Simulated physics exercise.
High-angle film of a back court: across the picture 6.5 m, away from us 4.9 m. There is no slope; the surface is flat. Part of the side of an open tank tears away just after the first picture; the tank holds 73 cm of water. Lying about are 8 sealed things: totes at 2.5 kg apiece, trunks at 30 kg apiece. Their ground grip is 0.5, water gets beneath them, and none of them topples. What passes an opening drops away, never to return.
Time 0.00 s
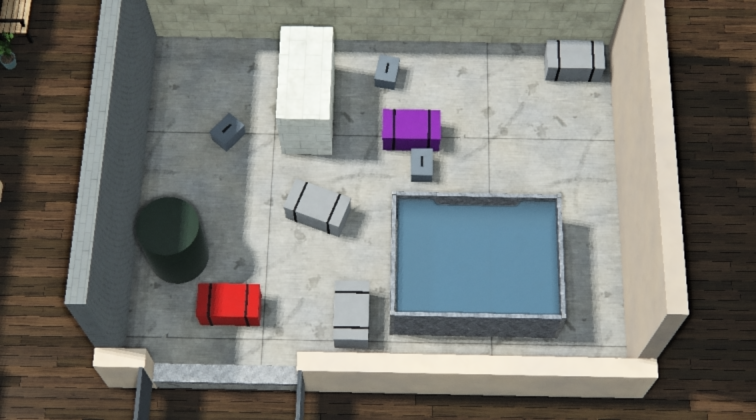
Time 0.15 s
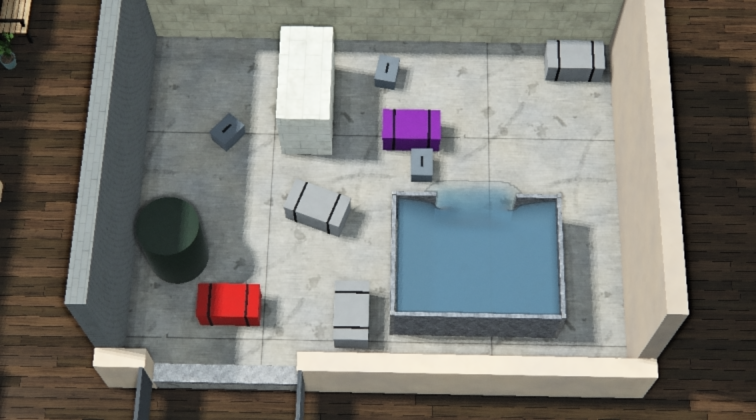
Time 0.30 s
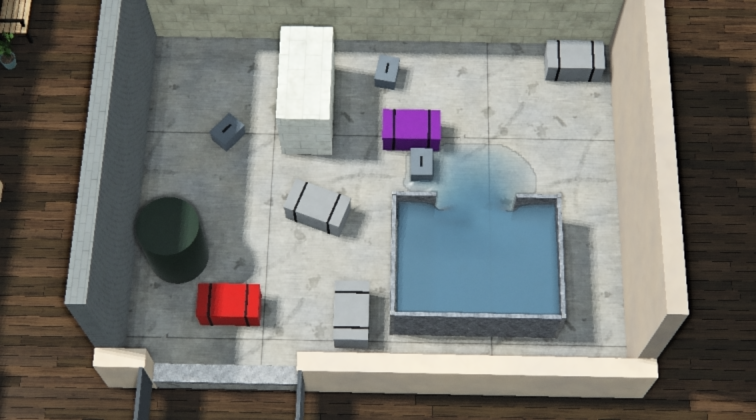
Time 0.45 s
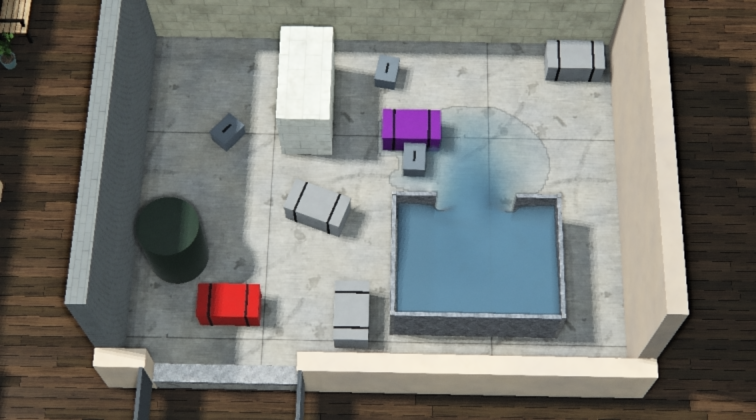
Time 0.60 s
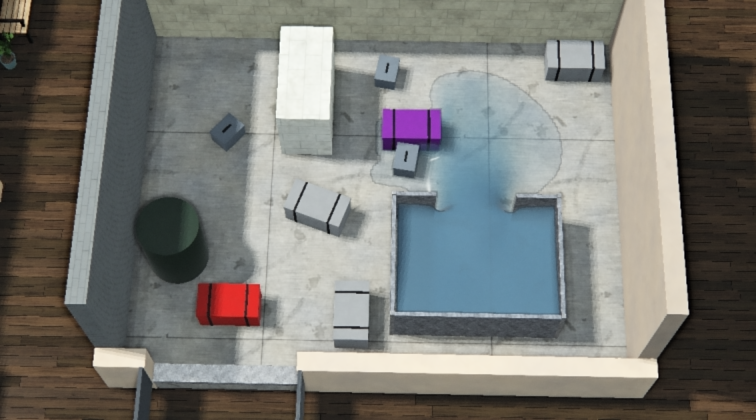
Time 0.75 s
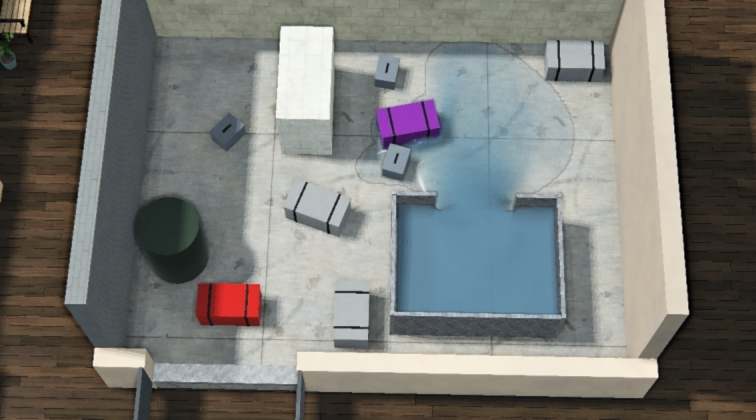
Water pours from the tank's back side and shifts a small gray box, then the purple trunk.
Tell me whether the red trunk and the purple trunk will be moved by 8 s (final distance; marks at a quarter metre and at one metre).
Red trunk: Almost still; purple trunk: Long move.
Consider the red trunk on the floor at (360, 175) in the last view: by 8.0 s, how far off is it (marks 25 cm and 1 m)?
Outcome: It is shifted a bit.
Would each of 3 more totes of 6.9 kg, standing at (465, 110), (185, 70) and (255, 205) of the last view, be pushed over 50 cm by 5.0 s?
Answers, first to last: Exceeding, exceeding, not exceeding.
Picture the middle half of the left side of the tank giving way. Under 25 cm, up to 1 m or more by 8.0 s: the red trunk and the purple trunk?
The red trunk would be washed far off and the purple trunk would remain almost still.
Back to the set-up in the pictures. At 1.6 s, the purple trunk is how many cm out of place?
Displacement by then near 120 cm.
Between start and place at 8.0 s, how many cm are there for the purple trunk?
Distance: Near 200 cm.
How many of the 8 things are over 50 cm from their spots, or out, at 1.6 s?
I count 3.
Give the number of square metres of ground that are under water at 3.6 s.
20 m2.
After 1.6 s the red trunk is near (228, 300), 0.0 m from its start, aground; the purple trunk is near (352, 69), 1.2 m from its start, aground; 0 of 8 are out; 1 afloat.
After 3.6 s the red trunk is near (228, 300), 0.0 m from its start, aground; the purple trunk is near (357, 106), 0.8 m from its start, afloat; 0 of 8 are out; 2 afloat.
After 5.6 s the red trunk is near (228, 300), 0.0 m from its start, aground; the purple trunk is near (370, 231), 1.7 m from its start, aground; 0 of 8 are out; 3 afloat.
After 8.0 s the red trunk is near (228, 300), 0.0 m from its start, aground; the purple trunk is near (356, 254), 2.1 m from its start, aground; 0 of 8 are out; 4 afloat.
